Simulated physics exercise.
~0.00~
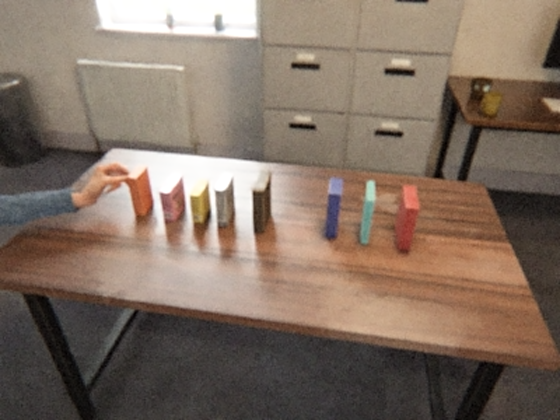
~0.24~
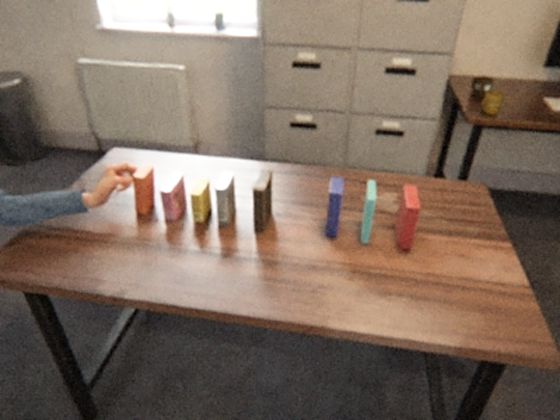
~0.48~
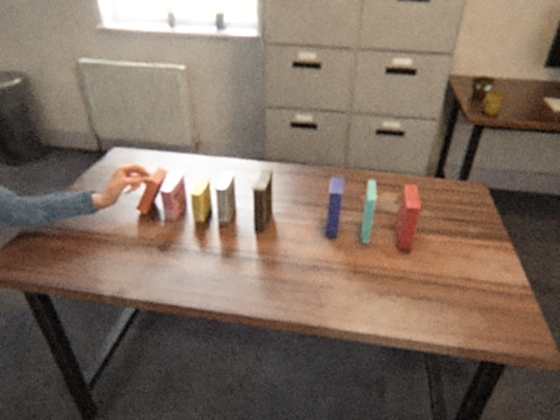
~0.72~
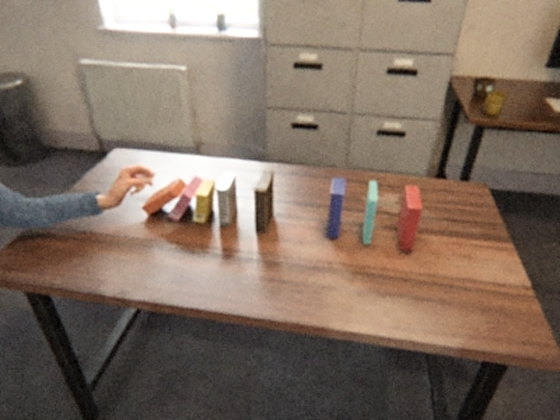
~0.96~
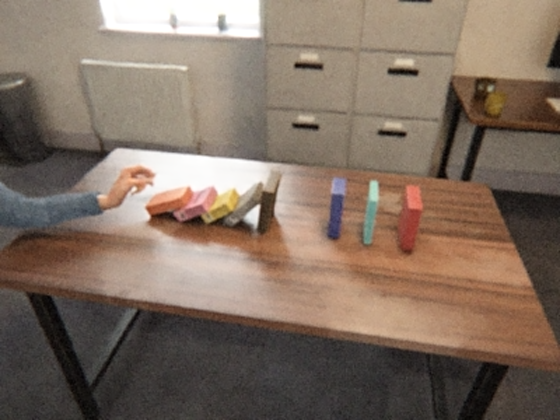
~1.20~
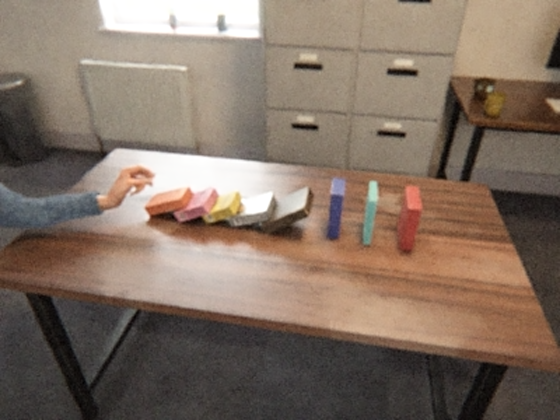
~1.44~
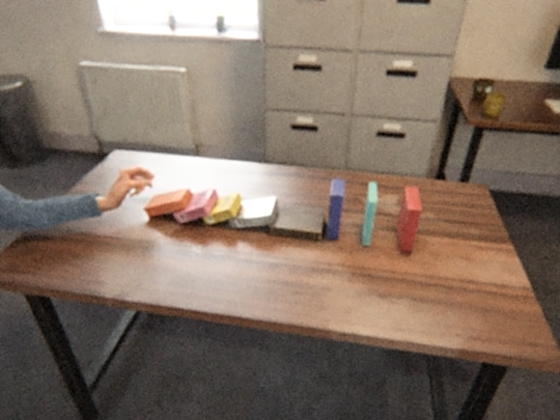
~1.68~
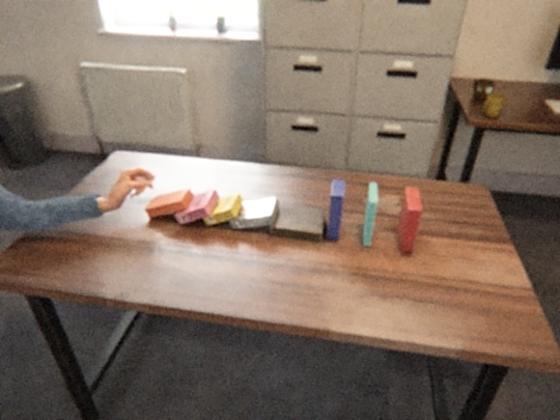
A hand tips the orange block, toppling five in turn while three stay standing.
